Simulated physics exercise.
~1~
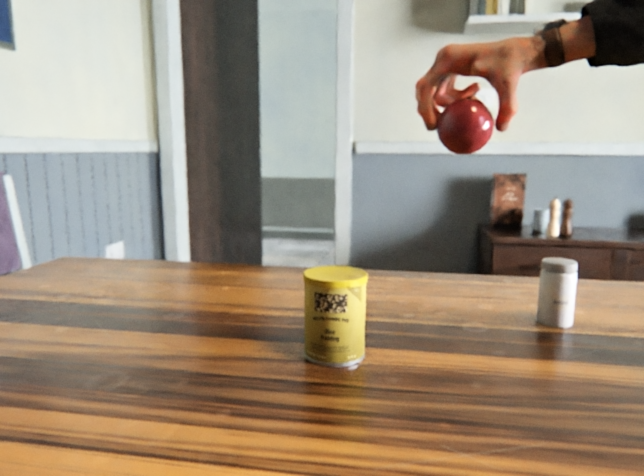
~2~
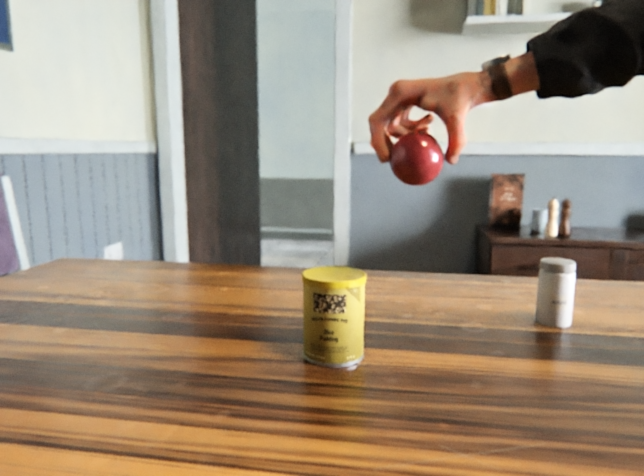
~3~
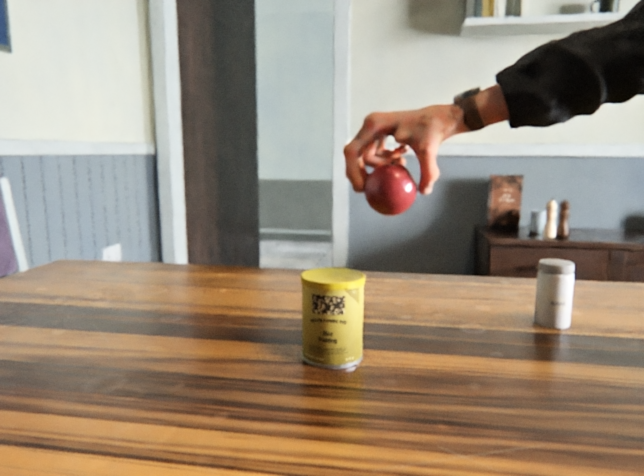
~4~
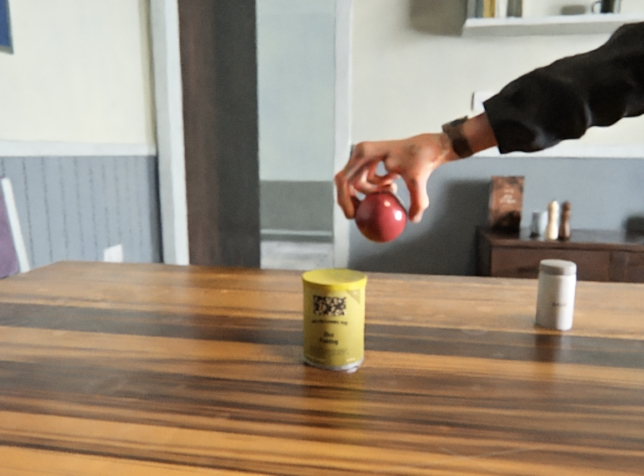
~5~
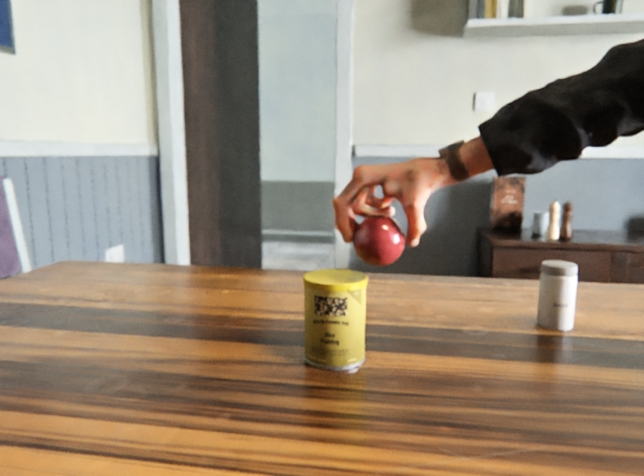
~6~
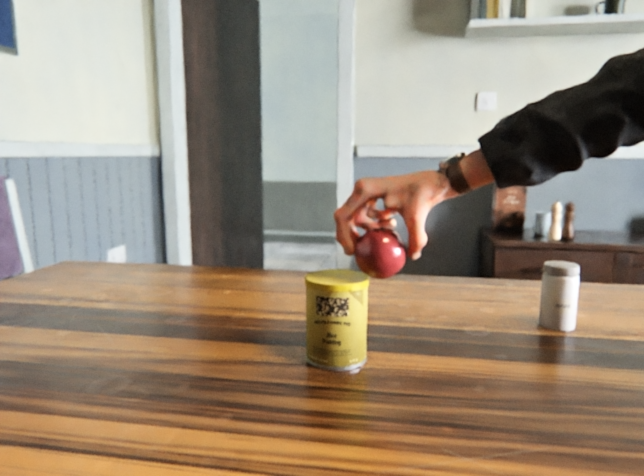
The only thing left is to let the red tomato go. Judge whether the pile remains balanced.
The pile does not remain balanced.
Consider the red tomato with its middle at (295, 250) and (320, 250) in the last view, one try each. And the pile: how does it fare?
Try one: Collapse. Try two: Stable.
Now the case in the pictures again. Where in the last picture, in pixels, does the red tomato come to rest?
Around (421, 340).
Then, 0.30 s later than the last frame, red tomato now fallen.
Then, 0.40 s later than the last frame, things are still on the move.
Then, 1.90 s later than the last frame, nothing new.
When it is over, fallen, red tomato; the other 2 as before. End places, in pixels of the last picture, red tomato near (422, 340). The pile gives way.
